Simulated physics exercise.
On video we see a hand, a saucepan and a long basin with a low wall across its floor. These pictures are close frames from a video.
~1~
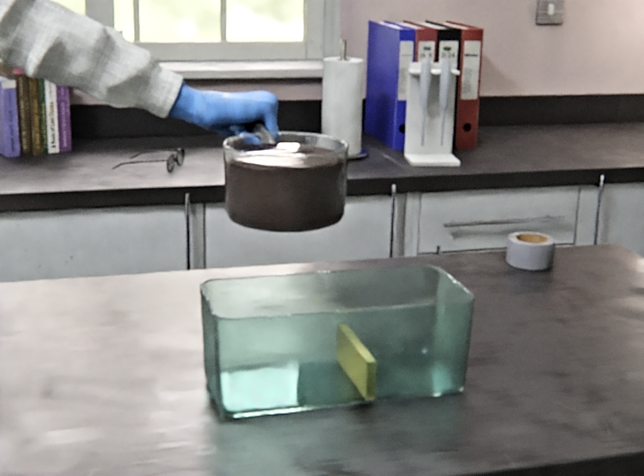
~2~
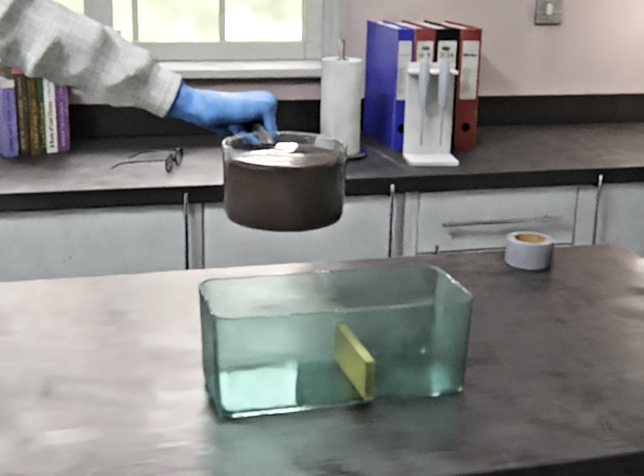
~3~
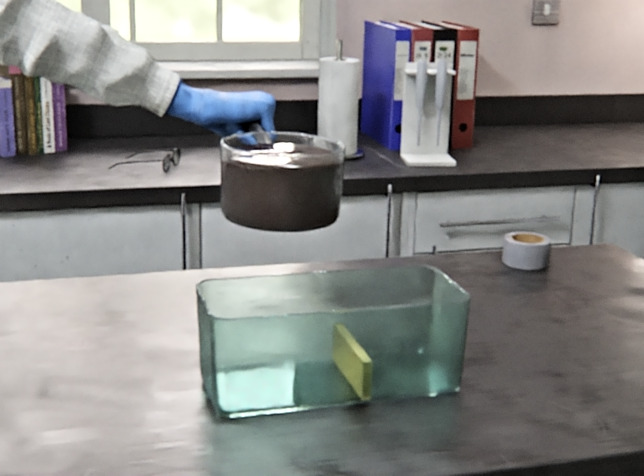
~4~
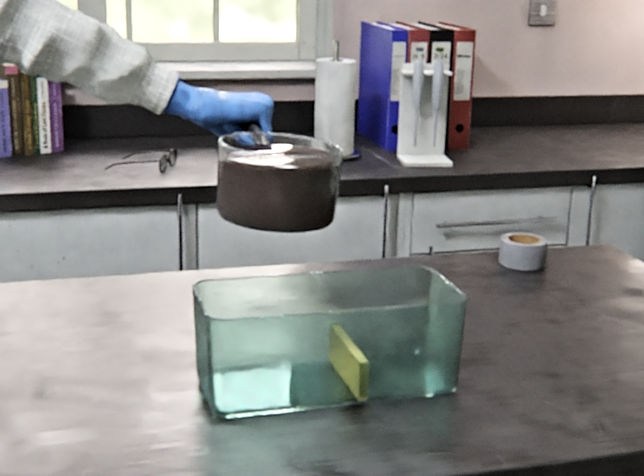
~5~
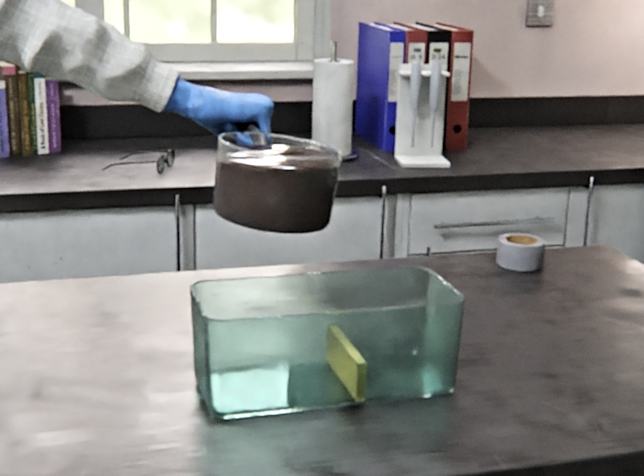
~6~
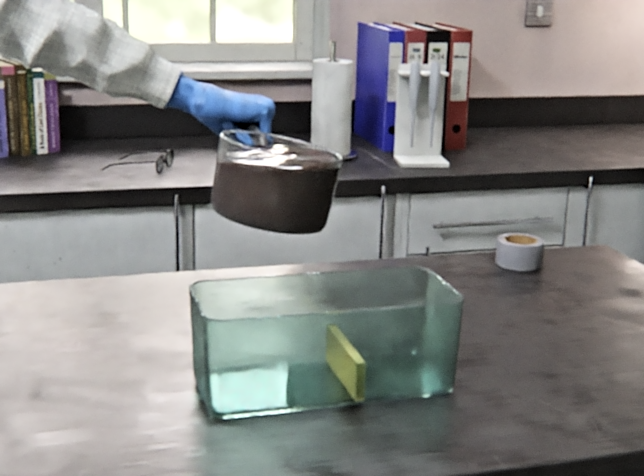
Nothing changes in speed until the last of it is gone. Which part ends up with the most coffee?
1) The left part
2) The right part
2, the right part.
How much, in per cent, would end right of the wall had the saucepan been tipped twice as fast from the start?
About 55 %.
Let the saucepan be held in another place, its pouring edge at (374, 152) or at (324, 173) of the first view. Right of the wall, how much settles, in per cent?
Estimate, first then second: 75 per cent and 65 per cent.
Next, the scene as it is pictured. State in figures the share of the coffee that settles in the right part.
It comes to some 80 per cent.
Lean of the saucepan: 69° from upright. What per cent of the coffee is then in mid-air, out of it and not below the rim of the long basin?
Roughly 30 percent.
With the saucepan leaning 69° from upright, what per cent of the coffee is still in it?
Remaining fraction: Approx. 55 %.
A moment on, the tilt is 69° and 57 per cent is still to pour, 0 is left of the wall and 15 right of it.
Next, the tilt is 109° and 7 per cent is still to pour, 7 is left of the wall and 78 right of it.
Then the tilt is 119° and 0 per cent is still to pour, 19 is left of the wall and 80 right of it.
Later the tilt is 119° and 0 per cent is still to pour, 21 is left of the wall and 78 right of it.
Finally, 22 per cent lies left of the wall, 78 right of it and 0 outside.
